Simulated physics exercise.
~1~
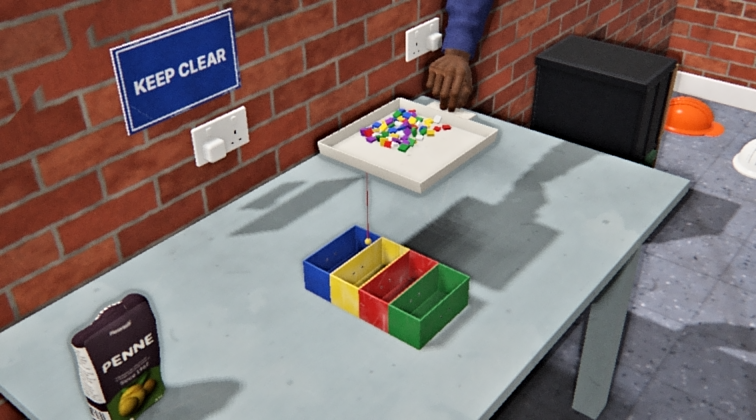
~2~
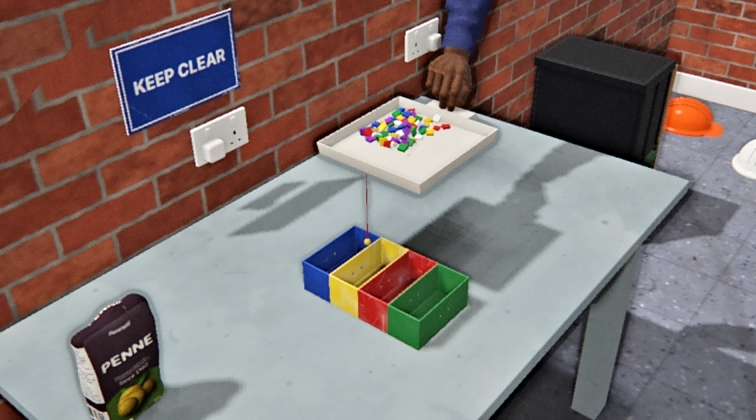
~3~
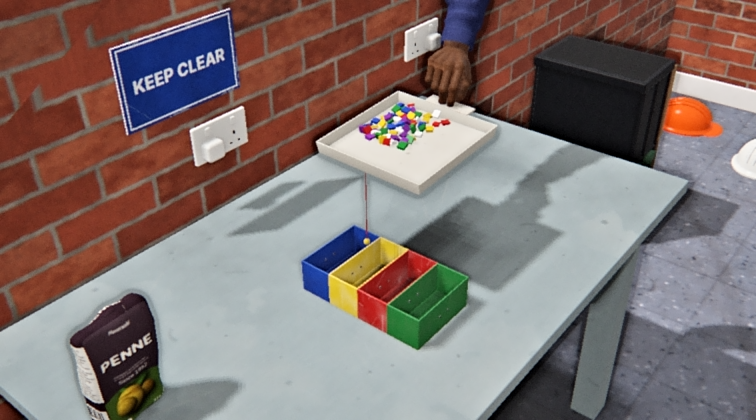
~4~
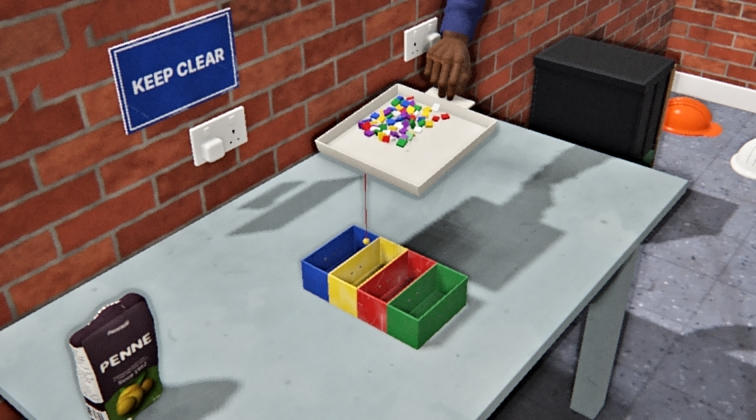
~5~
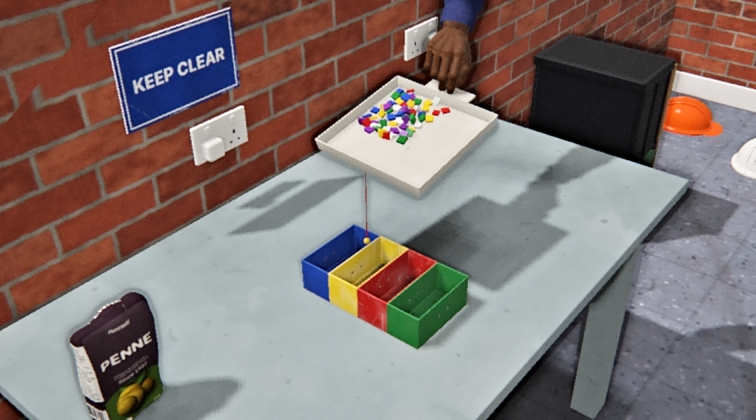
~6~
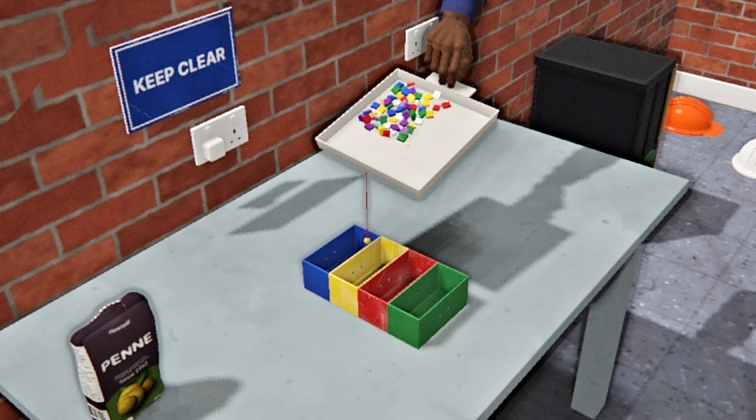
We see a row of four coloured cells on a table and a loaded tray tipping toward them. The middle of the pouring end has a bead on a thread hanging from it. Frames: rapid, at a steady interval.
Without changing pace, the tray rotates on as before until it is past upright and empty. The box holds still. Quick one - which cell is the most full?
The red one is.
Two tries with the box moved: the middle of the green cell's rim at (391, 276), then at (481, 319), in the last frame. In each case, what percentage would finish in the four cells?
About 80 % and 80 %.
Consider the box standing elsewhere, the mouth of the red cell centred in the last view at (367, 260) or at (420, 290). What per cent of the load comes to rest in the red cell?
In the first position around 30 percent, in the second around 20 percent.
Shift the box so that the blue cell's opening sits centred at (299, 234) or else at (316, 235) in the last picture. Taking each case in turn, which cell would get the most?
First the cell in green, then the cell in green.
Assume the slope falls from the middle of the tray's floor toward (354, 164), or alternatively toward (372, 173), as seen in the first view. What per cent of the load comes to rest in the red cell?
First case around 0 per cent, second case 10 per cent.
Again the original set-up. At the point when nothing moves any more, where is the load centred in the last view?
The centre settles at about (385, 300).
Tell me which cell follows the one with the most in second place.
The answer is that yellow cell.
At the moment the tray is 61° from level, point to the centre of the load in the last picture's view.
Close to (389, 169).
Soon, tray tipped steeply; nearly all on the tray; a stray few falling or outside the box.
A while on, tray tipped past a quarter turn; most on the tray; a small part in the red cell; a small part in the yellow cell; a small part in the green cell; a stray few in the blue cell; a stray few falling or outside the box.
Towards the end, tray tipped past a quarter turn; about half in the red cell; about a third in the yellow cell; a small part in the green cell; a stray few in the blue cell; a stray few falling or outside the box.
Finally, tray tipped past a quarter turn; about half in the red cell; about a third in the yellow cell; a small part in the green cell; a stray few in the blue cell; a stray few outside the box.
